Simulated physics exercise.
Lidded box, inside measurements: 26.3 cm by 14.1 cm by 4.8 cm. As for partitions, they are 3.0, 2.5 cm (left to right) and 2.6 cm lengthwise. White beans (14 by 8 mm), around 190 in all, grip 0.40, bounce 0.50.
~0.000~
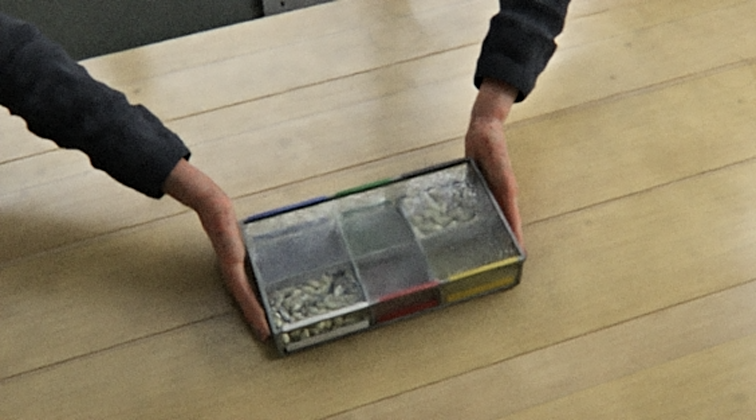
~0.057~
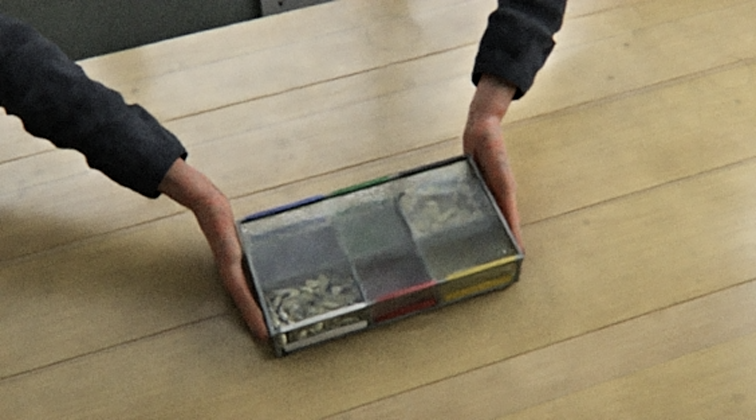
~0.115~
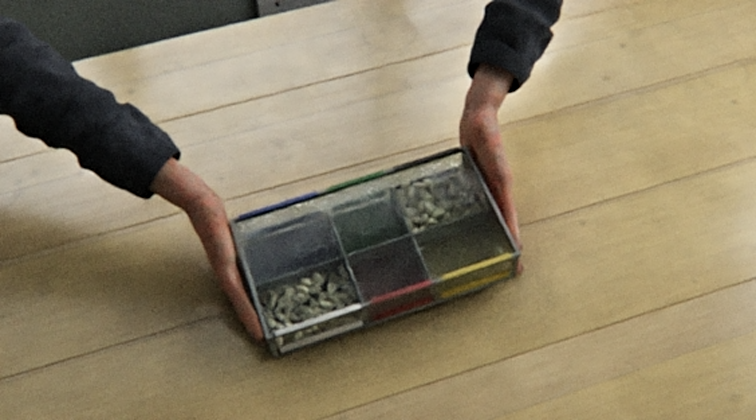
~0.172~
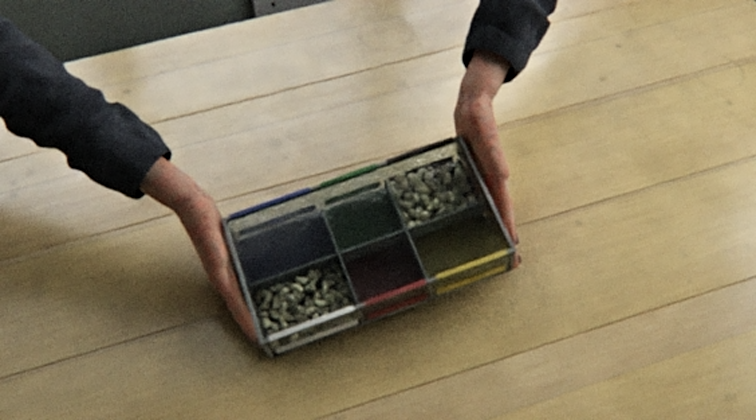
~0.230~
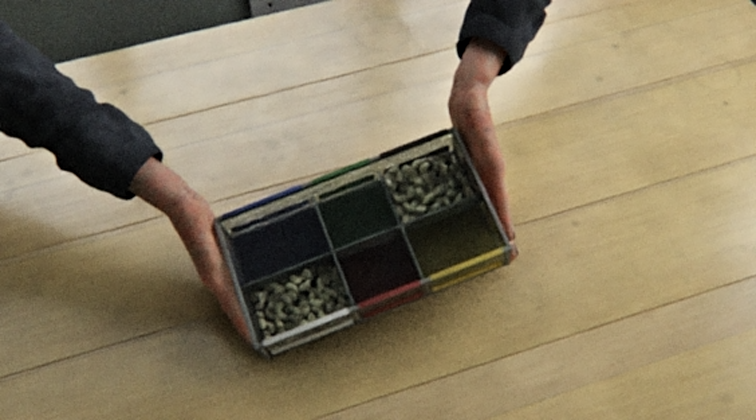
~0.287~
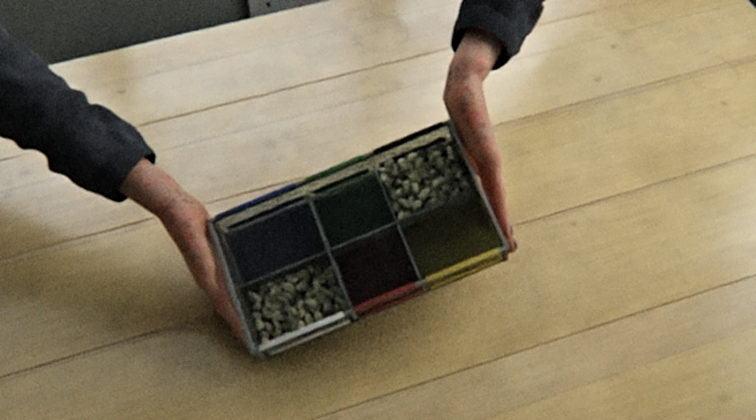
Two hands held a clear-lidded box with six compartments, white beans in two of them, just above a wooden table, then steadily tilted it toward the front left, raising its back edge.
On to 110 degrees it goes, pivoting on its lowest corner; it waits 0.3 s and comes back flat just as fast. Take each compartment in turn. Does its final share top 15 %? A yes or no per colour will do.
Red: Yes. Blue: No. Green: No. Yellow: No. White: Yes. Black: No.
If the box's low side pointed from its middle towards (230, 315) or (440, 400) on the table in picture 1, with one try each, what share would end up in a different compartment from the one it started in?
Near 55 and 55 percent, in that order.
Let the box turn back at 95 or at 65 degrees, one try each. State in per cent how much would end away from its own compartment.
First try: Around 50 %; second try: Around 20 %.
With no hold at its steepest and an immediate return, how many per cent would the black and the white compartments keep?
Black 0; white 70.
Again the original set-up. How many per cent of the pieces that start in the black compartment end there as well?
Fraction kept: Approx. 0 %.
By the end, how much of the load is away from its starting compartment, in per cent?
55 %.
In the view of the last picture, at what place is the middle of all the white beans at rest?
Close to pixel (311, 316).
After 1.44 s, tilt 110 degrees; red 30 %, white 70 %.
Then, at 2.20 s, tilt 55 degrees; red 30 %, white 70 %.
After 2.99 s, tilt 0 degrees; red 30 %, white 70 %.
By 3.5 s all is still; red 30 %, blue 0 %, green 0 %, yellow 0 %, white 70 %, black 0 %.
